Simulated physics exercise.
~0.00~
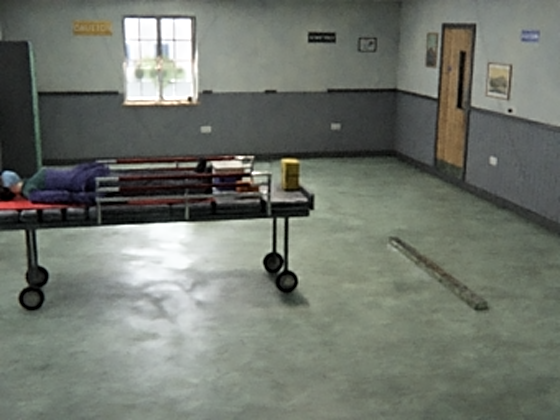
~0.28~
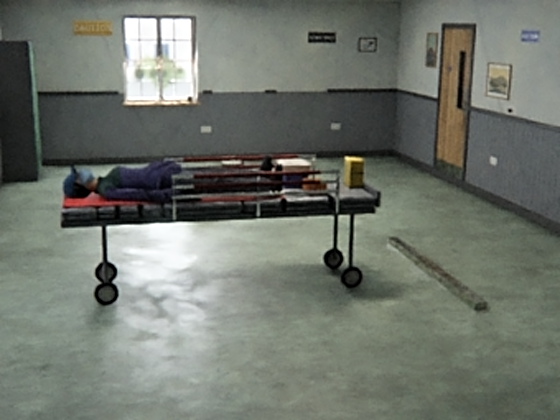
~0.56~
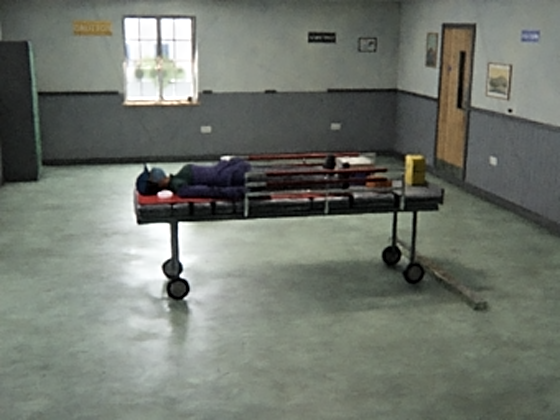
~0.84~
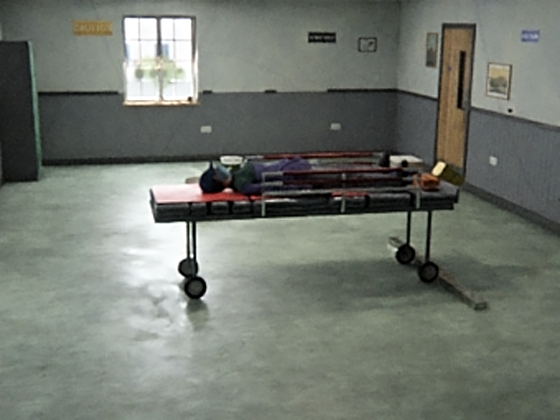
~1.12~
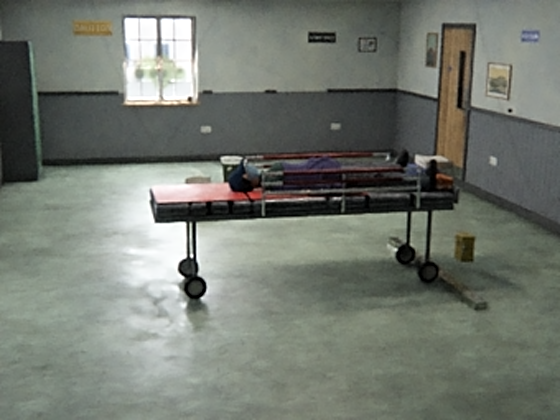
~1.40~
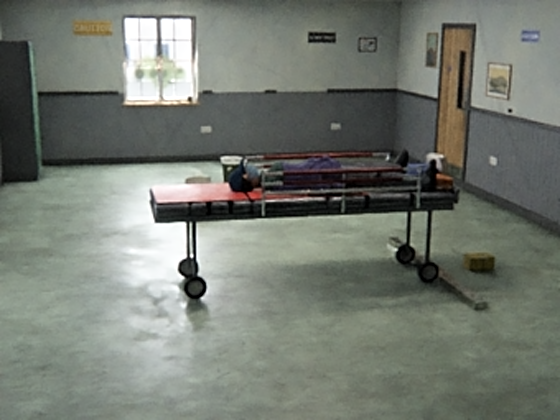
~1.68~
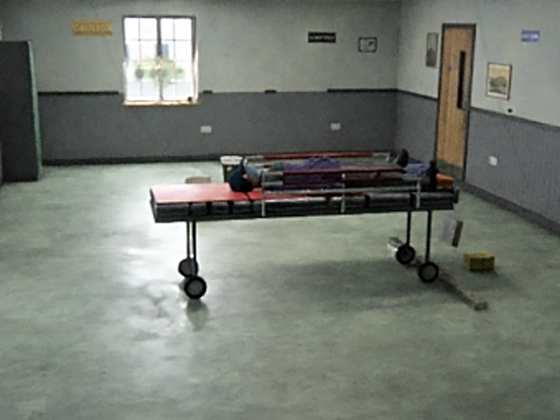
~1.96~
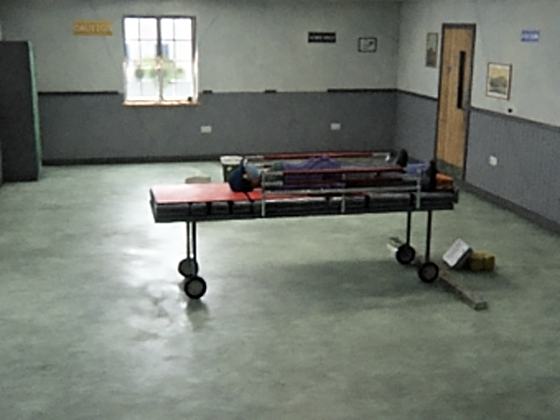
Gurney carrying a lying person rolling right and stopping at a floor sill, yellow pump then white folder dropping off the end.
